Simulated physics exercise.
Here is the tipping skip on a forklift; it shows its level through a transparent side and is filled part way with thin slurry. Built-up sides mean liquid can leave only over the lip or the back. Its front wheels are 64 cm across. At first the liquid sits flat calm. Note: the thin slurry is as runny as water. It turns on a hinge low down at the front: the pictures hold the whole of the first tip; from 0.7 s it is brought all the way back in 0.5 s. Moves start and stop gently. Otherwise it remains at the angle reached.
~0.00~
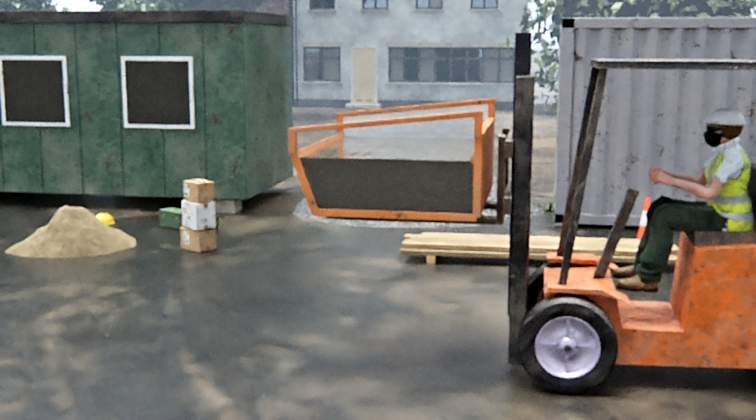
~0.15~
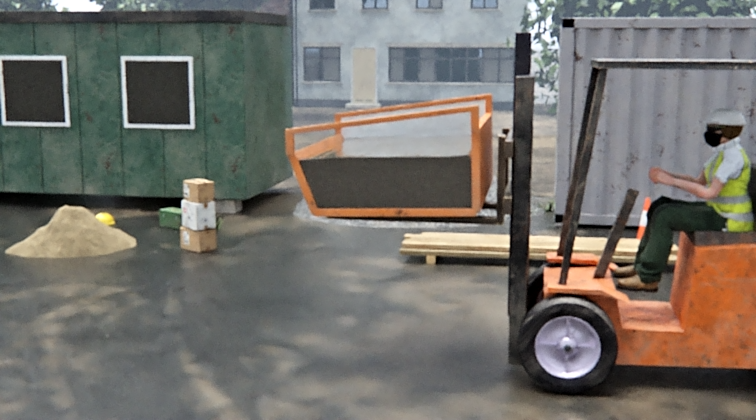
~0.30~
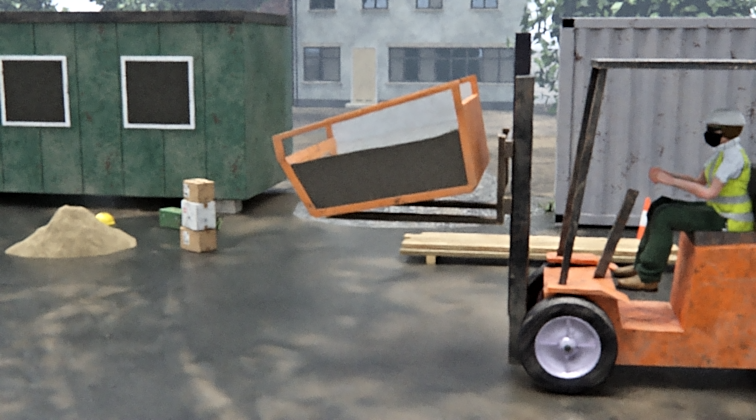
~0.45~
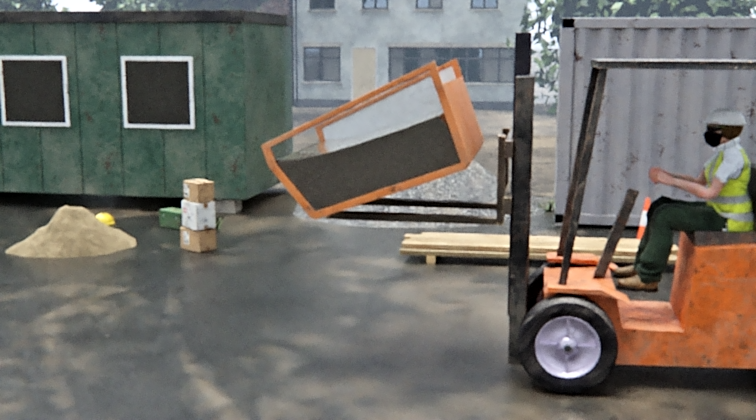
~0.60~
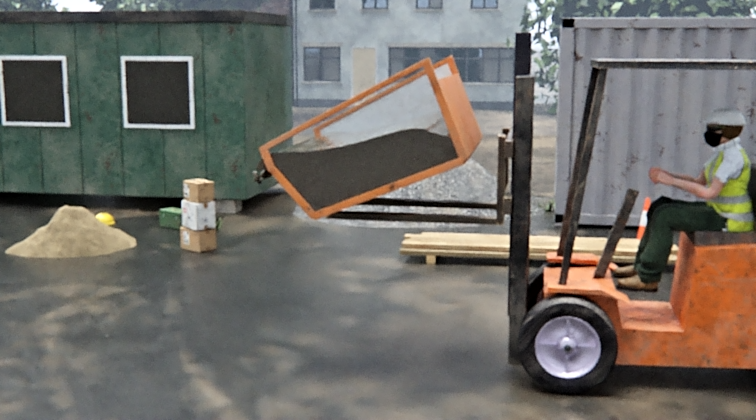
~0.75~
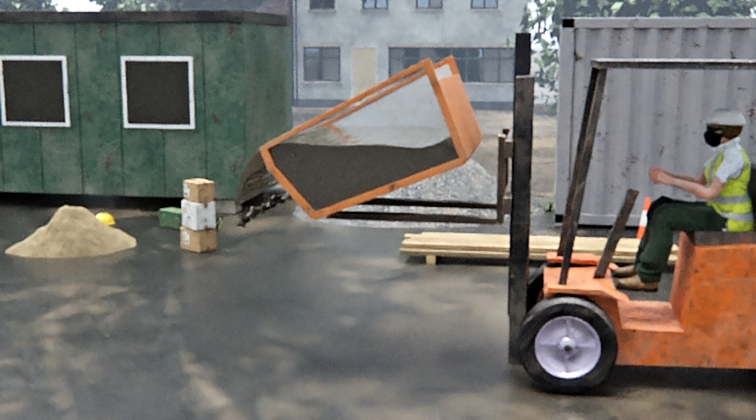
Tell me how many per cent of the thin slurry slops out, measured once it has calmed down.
Some 38 per cent goes over the edge.
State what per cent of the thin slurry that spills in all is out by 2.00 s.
By that time, around 90 percent of it is out.
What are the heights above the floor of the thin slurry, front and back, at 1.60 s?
Level: ~ 16 cm in front; 40 cm behind.
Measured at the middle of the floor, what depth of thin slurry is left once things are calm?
About 18 centimetres.
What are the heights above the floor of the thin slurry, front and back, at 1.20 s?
Front 34 cm, back 8 cm.
After 1.20 s the surface stands 9 cm at the back and 33 cm at the front; 35 per cent is out, over the front.
After 1.60 s the surface stands 40 cm at the back and 15 cm at the front; 35 per cent is out, over the front.
After 2.00 s the surface stands 30 cm at the back and 10 cm at the front; 35 per cent is out, over the front.
After 4.09 s 38 per cent is out, over the front, 187 of 490 litres.
